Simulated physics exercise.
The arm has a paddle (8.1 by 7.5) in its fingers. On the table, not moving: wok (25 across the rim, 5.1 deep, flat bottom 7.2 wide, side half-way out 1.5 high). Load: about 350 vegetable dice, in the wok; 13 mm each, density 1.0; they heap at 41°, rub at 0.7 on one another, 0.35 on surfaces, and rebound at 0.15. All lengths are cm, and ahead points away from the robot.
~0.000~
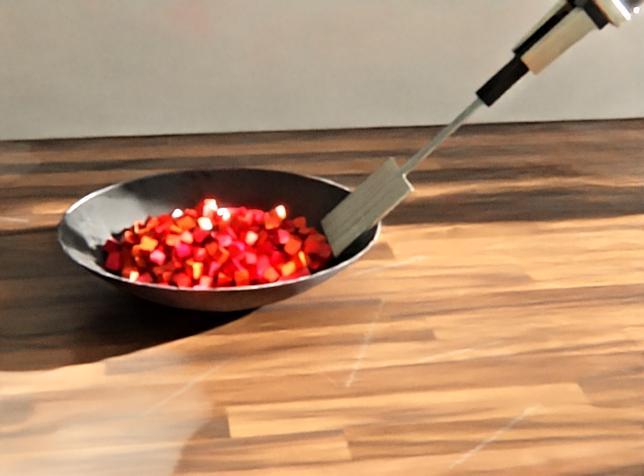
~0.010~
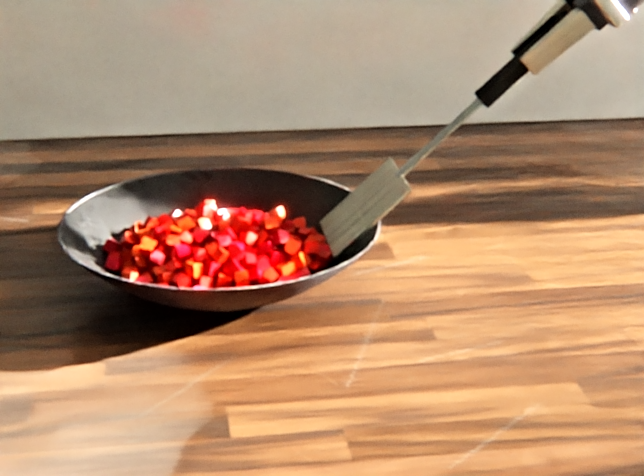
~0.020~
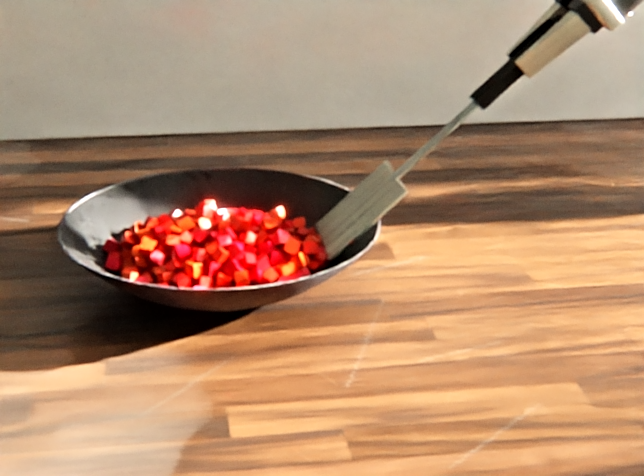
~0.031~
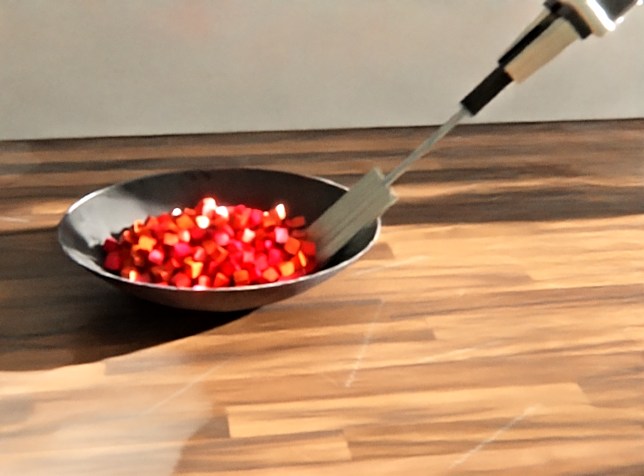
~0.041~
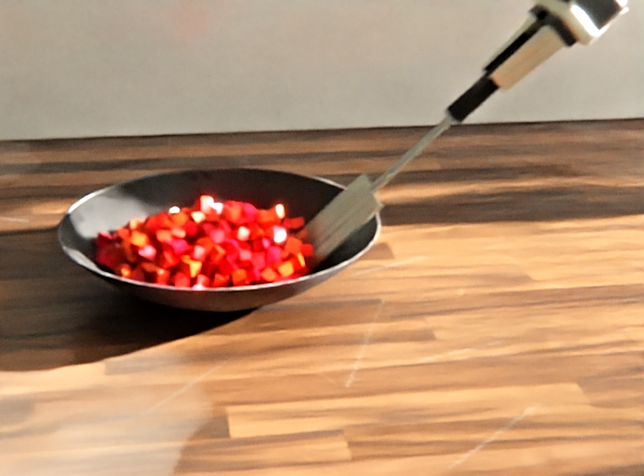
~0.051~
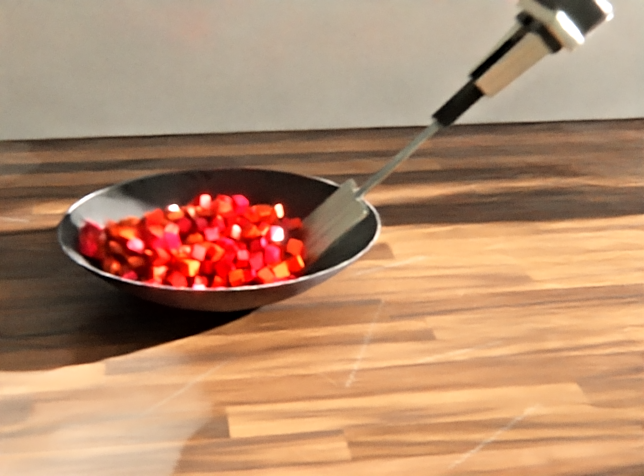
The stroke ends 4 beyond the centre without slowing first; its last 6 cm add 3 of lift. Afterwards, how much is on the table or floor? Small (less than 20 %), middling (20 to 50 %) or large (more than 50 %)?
On the table or floor the share is middling, 20 to 50 %.
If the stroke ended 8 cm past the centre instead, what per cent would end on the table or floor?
It would be near 55 per cent.
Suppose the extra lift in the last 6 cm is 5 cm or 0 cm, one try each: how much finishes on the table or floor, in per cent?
About 25 and 30 per cent.
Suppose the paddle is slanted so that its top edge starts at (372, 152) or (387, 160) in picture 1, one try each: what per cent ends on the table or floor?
About 30 and 35 per cent.
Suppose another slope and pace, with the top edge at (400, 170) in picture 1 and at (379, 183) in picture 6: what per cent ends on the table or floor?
About 10 per cent.
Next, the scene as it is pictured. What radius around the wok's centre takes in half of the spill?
Some 26 cm.
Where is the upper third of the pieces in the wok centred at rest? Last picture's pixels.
At about (115, 233).
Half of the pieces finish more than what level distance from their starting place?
Roughly 8 cm.
After 0.08 s, sloping 43°, highest piece 7 above the table; 342 in the wok, 4 on the blade or in flight.
After 0.10 s, sloping 43°, highest piece 10 above the table; 323 in the wok, 23 on the blade or in flight.
After 0.31 s, sloping 43°, highest piece 7 above the table; 257 in the wok, 74 on the table or floor, 15 on the blade or in flight.
After 1.36 s, sloping 43°, highest piece 6 above the table; 255 in the wok, 91 on the table or floor.
At rest, 255 in the wok, 91 on the table or floor. That is 26 % on the table or floor.
